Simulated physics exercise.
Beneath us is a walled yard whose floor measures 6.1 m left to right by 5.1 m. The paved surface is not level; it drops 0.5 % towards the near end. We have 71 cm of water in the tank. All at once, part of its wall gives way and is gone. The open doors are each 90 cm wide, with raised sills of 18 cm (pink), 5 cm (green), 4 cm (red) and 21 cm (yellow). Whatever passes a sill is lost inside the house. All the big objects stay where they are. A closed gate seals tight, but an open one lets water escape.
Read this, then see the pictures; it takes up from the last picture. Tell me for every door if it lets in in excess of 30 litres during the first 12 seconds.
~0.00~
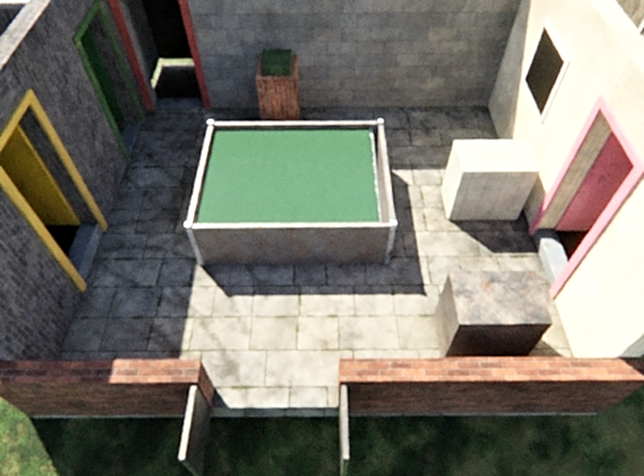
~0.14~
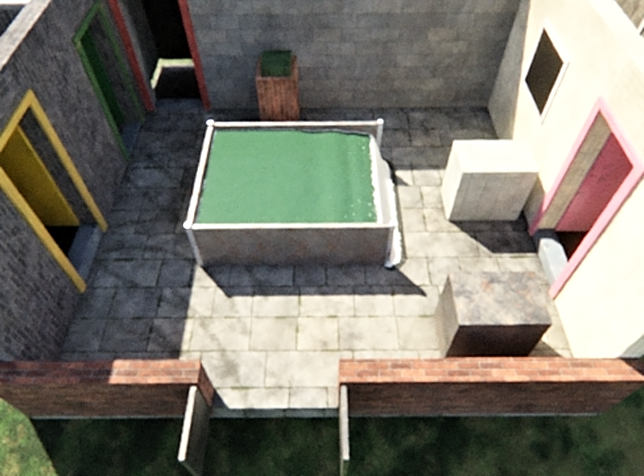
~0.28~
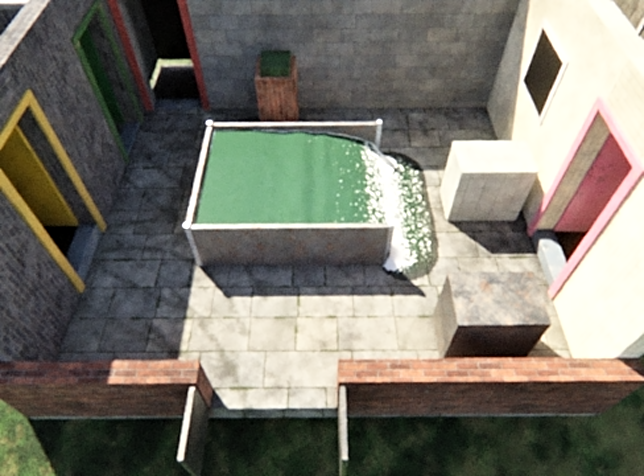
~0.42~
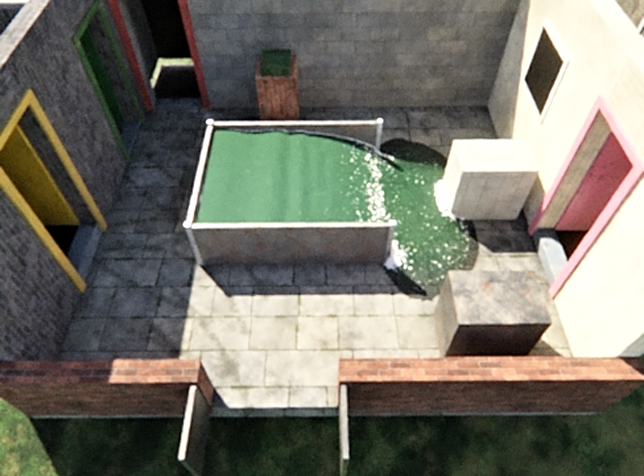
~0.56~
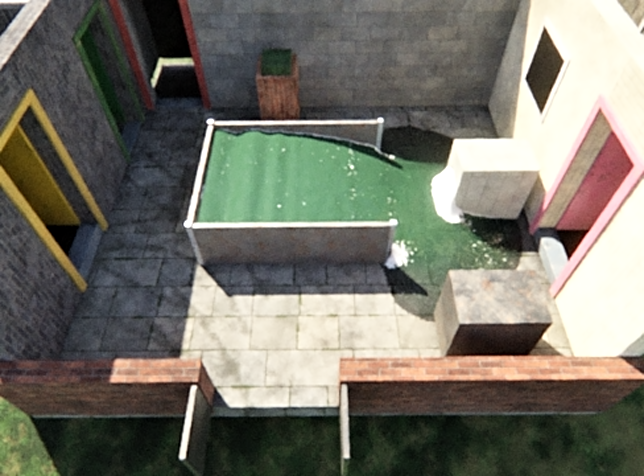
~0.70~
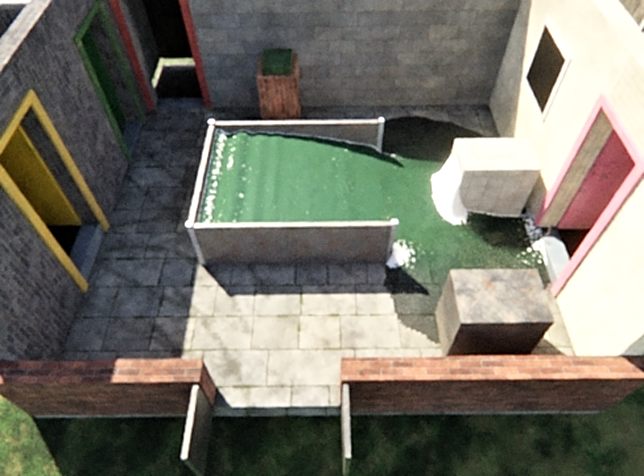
The pink door will most likely bust the limit; the green door will most likely bust the limit; the red door will most likely bust the limit; the yellow door will most likely respect the limit.
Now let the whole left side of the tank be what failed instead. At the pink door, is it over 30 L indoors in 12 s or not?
Pink: Falls short.
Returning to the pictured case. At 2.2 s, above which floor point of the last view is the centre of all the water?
(396, 204).
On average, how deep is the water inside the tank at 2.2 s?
It averages close to 26 cm.
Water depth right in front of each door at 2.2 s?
In cm: Pink 36, green 0, red 0, yellow 0.
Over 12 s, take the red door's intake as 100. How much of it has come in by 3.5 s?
Some 0 per cent by then.
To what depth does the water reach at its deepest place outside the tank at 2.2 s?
I'd say near 46 centimetres.
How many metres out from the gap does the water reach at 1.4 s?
That works out near 3.4 m.
After 1.4 s water covers 30 % of the floor and is deepest (50 cm) near (441, 205); pink door 34 cm at the sill, 47 L in, green door not reached, red door not reached, yellow door not reached.
After 2.2 s water covers 35 % of the floor and is deepest (46 cm) near (471, 106); pink door 36 cm at the sill, 123 L in, green door not reached, red door not reached, yellow door not reached.
After 3.5 s water covers 70 % of the floor and is deepest (34 cm) near (511, 195); pink door 26 cm at the sill, 211 L in, green door not reached, red door 2 cm at the sill, 0 L in, yellow door not reached.
After 7.0 s water covers 95 % of the floor and is deepest (17 cm) near (52, 386); pink door 11 cm at the sill, 242 L in, green door 13 cm at the sill, 72 L in, red door 7 cm at the sill, 18 L in, yellow door 9 cm at the sill, 0 L in.
After 12.0 s water covers 100 % of the floor and is deepest (18 cm) near (569, 367); pink door 14 cm at the sill, 242 L in, green door 8 cm at the sill, 135 L in, red door 9 cm at the sill, 118 L in, yellow door 6 cm at the sill, 0 L in.
